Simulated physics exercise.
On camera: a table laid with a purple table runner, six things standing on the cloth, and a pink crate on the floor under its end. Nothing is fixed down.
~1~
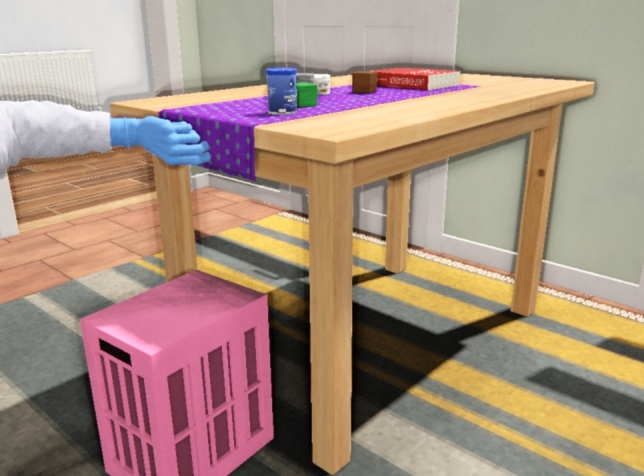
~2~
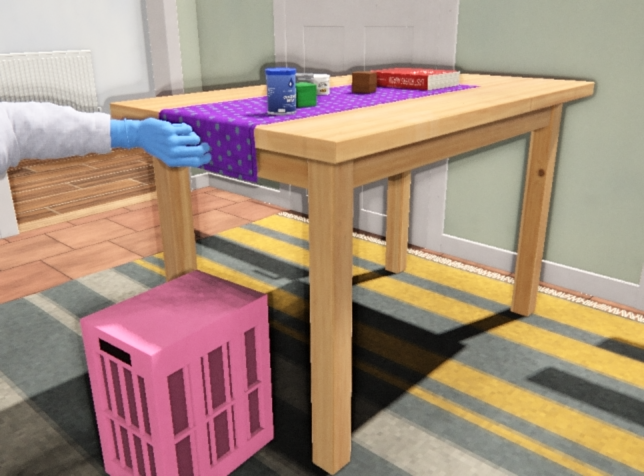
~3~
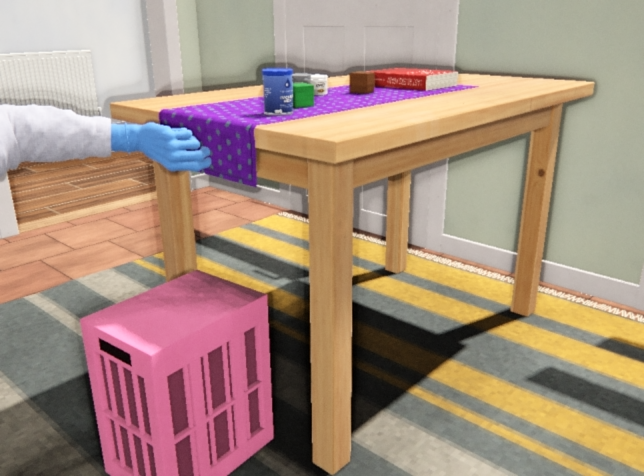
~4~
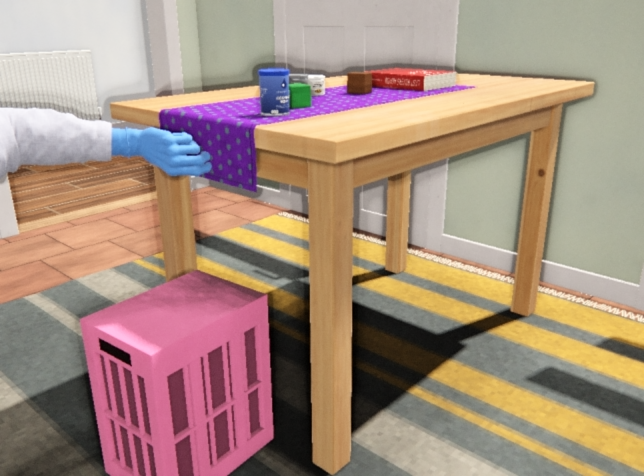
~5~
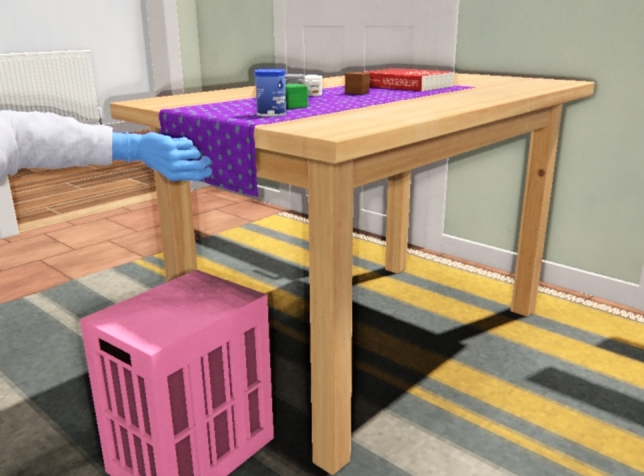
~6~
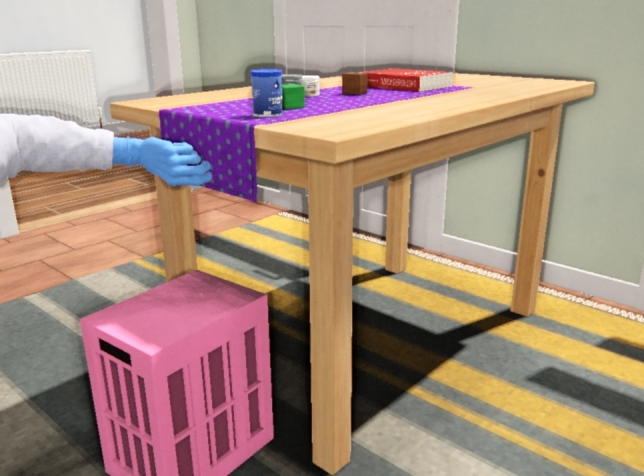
At first, a blue-gloved hand grips the hanging end of a purple runner on a wooden table, above a pink crate. The hand then pulls slightly downward, the hem lowers a little, and the blue can, green cube, brown cube, red book and small pots shift slightly left with the cloth.
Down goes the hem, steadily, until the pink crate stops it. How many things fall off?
The table loses two.
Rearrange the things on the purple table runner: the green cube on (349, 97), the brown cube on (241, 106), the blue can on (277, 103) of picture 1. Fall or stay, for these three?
The green cube survives, the brown cube goes over, the blue can is carried off.
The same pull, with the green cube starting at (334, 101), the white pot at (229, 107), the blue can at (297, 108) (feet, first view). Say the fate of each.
The green cube keeps its place on top; the white pot tumbles off; the blue can tumbles off.
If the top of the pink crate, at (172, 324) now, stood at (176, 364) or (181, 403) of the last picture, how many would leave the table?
Then 3 and 4.
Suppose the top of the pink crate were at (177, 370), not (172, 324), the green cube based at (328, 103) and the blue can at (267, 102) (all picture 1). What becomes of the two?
The green cube falls, the blue can is carried off.
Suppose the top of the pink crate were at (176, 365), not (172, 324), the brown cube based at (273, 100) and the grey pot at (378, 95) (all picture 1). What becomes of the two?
The brown cube goes over; the grey pot survives.
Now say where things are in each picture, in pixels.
The first frame shows hem (256, 181); blue can (281, 69); green cube (302, 84); grey pot (303, 74); white pot (320, 76); brown cube (365, 72); top of the crate (172, 324).
The second frame shows hem (257, 182); blue can (281, 69).
The third frame shows hem (256, 187); green cube (299, 84).
The fourth frame shows hem (256, 192); grey pot (297, 75); top of the crate (172, 324).
The fifth frame shows hem (258, 197); white pot (311, 77).
The sixth frame shows hem (257, 202); blue can (266, 71); green cube (289, 86); grey pot (291, 75); white pot (308, 77); brown cube (355, 73).
Soon after, hem near (210, 232); all still up.
After that, hem on the crate; blue can and green cube gone.
In the end, hem on the crate; blue can and green cube gone. The count of fallen things is two.
